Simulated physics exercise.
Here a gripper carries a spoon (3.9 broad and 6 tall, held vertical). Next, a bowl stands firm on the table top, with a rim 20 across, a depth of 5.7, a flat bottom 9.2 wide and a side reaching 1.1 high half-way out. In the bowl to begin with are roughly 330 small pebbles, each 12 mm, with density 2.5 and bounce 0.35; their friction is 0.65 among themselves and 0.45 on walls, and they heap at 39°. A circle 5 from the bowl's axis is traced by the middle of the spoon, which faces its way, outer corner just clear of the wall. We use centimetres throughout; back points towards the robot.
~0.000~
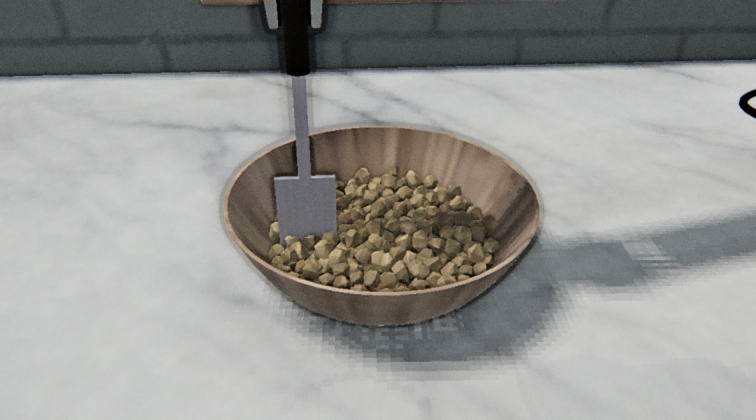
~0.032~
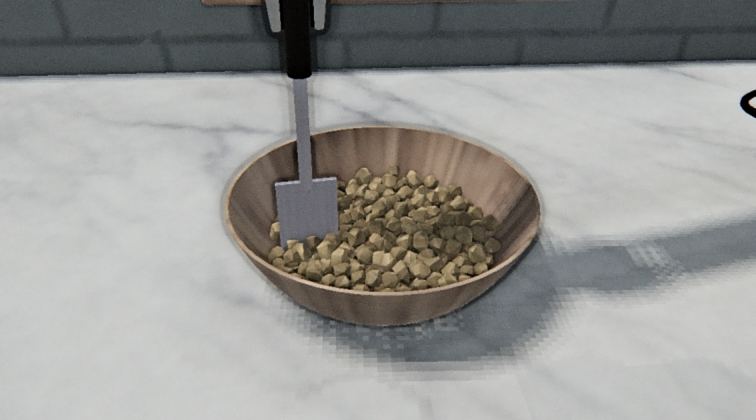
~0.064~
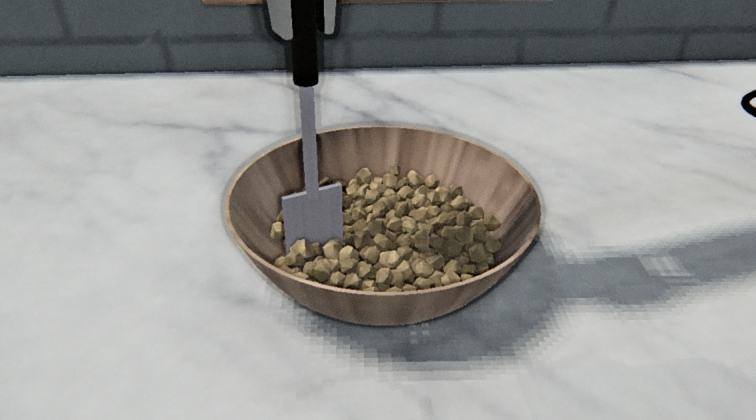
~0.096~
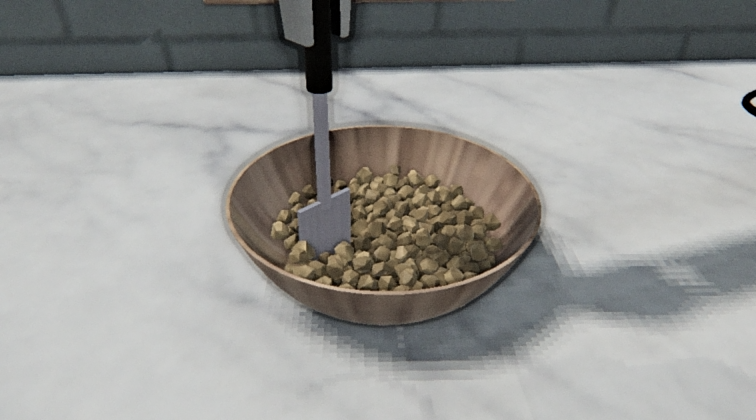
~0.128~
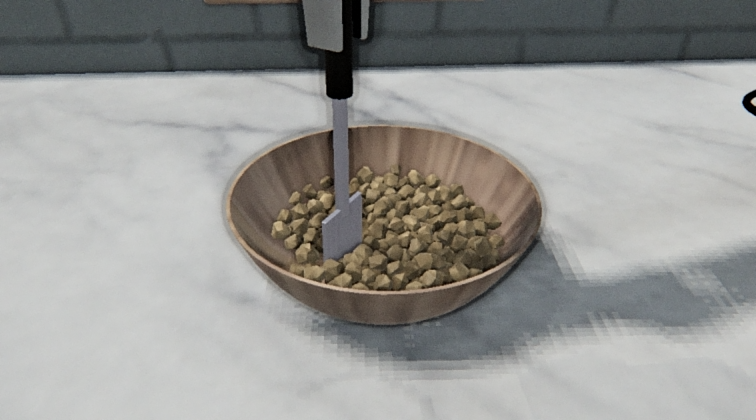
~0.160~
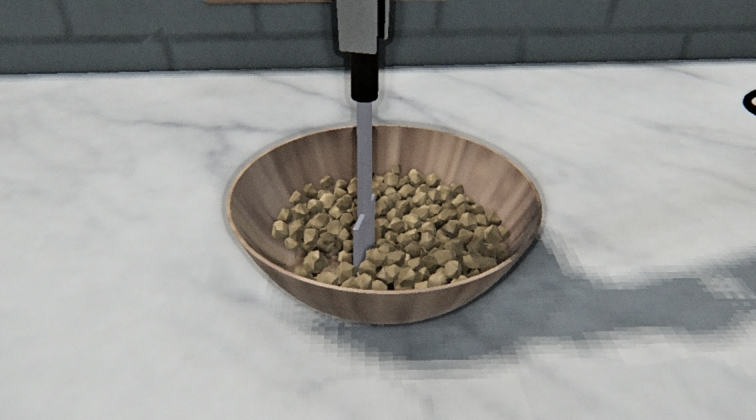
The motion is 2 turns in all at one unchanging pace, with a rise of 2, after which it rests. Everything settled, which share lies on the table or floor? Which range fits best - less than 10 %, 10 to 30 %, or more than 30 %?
The range that fits is 10 to 30 %.
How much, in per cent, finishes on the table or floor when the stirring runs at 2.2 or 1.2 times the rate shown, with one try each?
Estimates in order: Some 50 % and some 25 %.
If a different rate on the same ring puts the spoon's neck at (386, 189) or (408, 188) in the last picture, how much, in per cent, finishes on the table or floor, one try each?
Roughly 25 and 30 percent, in that order.
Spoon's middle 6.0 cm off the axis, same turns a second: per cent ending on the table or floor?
In that case some 20 %.
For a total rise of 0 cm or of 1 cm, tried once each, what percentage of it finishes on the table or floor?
Close to 35 percent and close to 20 percent.
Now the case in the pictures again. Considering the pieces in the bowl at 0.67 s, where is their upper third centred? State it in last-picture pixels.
Around (285, 206).
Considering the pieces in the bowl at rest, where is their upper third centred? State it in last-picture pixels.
Roughly at pixel (368, 248).
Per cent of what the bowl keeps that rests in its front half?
Roughly 55 per cent.
By 0.67 s, 326° round, highest piece 7 above the table; 293 in the bowl, 40 on the table or floor.
By 1.17 s, 222° round, highest piece 7 above the table; 264 in the bowl, 66 on the table or floor, 3 in flight or on the tool.
By 1.63 s, 0° round, highest piece 7 above the table; 263 in the bowl, 70 on the table or floor.
By 2.33 s, 0° round, highest piece 7 above the table; 263 in the bowl, 70 on the table or floor.
Final count, 263 in the bowl, 70 on the table or floor. That is 21 % on the table or floor.
